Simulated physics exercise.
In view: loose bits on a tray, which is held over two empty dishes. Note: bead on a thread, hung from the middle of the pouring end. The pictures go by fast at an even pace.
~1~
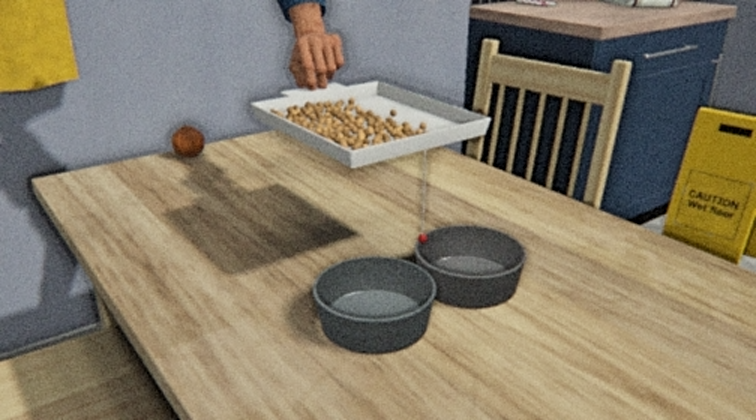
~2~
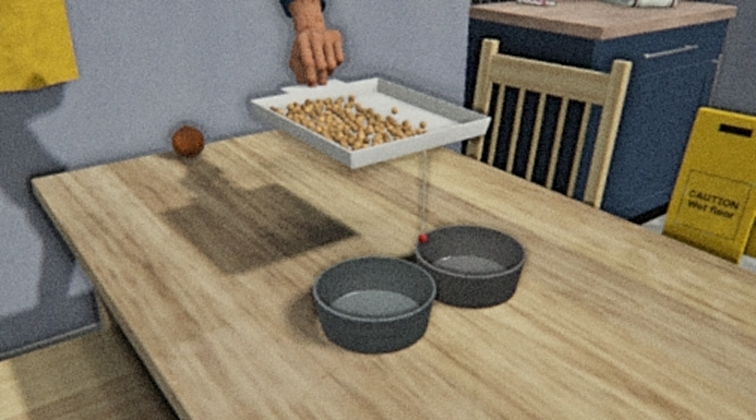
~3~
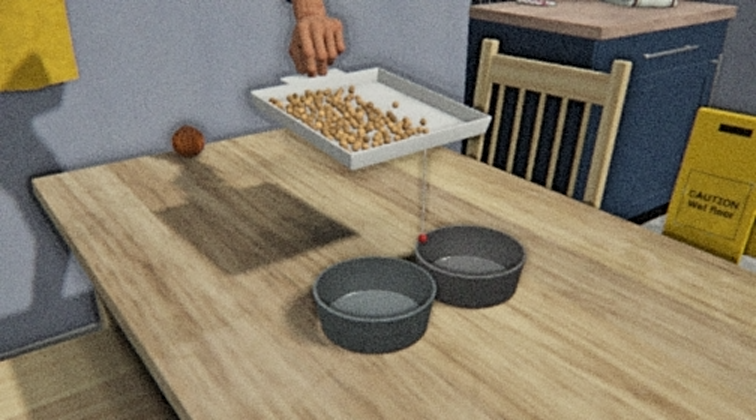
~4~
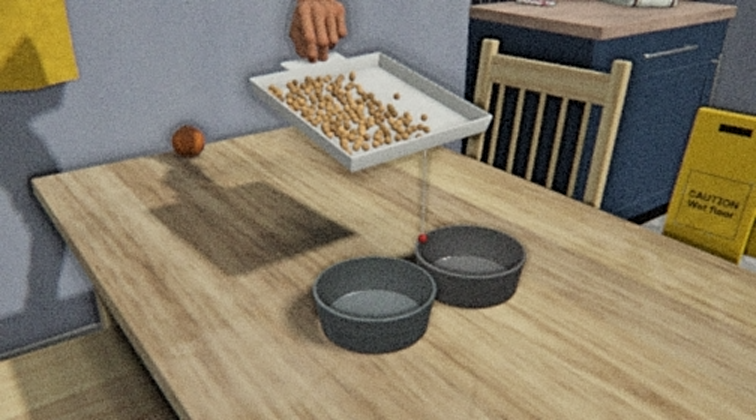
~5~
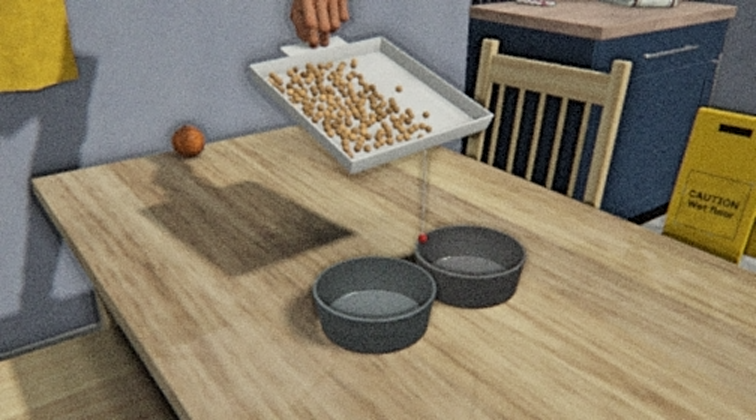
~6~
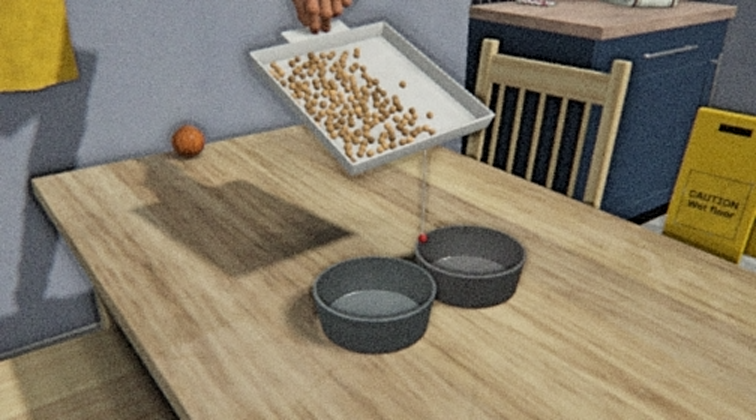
A hand at the top grips the back of a white tray of small round tan beads above a pale wooden table, seen from slightly above by a still camera. Two empty dark grey dishes sit below, near a hanging red bead, with an orange-brown ball behind at left. The hand raises the tray's back edge, its front left corner dips, and the beads shift and spread.
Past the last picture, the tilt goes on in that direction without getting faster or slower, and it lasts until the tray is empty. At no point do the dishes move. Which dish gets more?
The left one.
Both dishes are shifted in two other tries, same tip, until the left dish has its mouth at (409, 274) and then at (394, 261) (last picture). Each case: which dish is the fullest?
Case one: The dish at left. Case two: The dish at left.
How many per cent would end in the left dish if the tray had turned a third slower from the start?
Roughly 90 percent.
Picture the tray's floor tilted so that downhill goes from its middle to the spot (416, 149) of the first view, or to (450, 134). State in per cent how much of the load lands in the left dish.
Respectively 50 % and 0 %.
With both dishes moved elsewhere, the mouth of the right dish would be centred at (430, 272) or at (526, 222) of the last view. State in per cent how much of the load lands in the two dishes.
In order: 80 per cent and 20 per cent.
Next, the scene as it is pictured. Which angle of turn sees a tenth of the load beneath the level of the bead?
Reading: Some 75°.
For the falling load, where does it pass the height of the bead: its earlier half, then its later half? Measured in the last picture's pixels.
The opening part goes through (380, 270); what follows goes through (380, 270).
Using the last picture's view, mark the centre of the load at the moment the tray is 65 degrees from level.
I'd put it at about (380, 148).
Just after the last frame, tray tipped steeply; the larger part on the tray; just a few in the left dish; about a tenth in the air.
A moment on, tray tipped past a quarter turn; roughly a quarter on the tray; roughly half in the left dish; just a few in the right dish; just a few outside both; roughly a quarter in the air.
Further on, tray tipped past a quarter turn; the larger part in the left dish; about a tenth in the right dish; about a tenth outside both.
When it is over, tray tipped past a quarter turn; the larger part in the left dish; about a tenth in the right dish; about a tenth outside both.
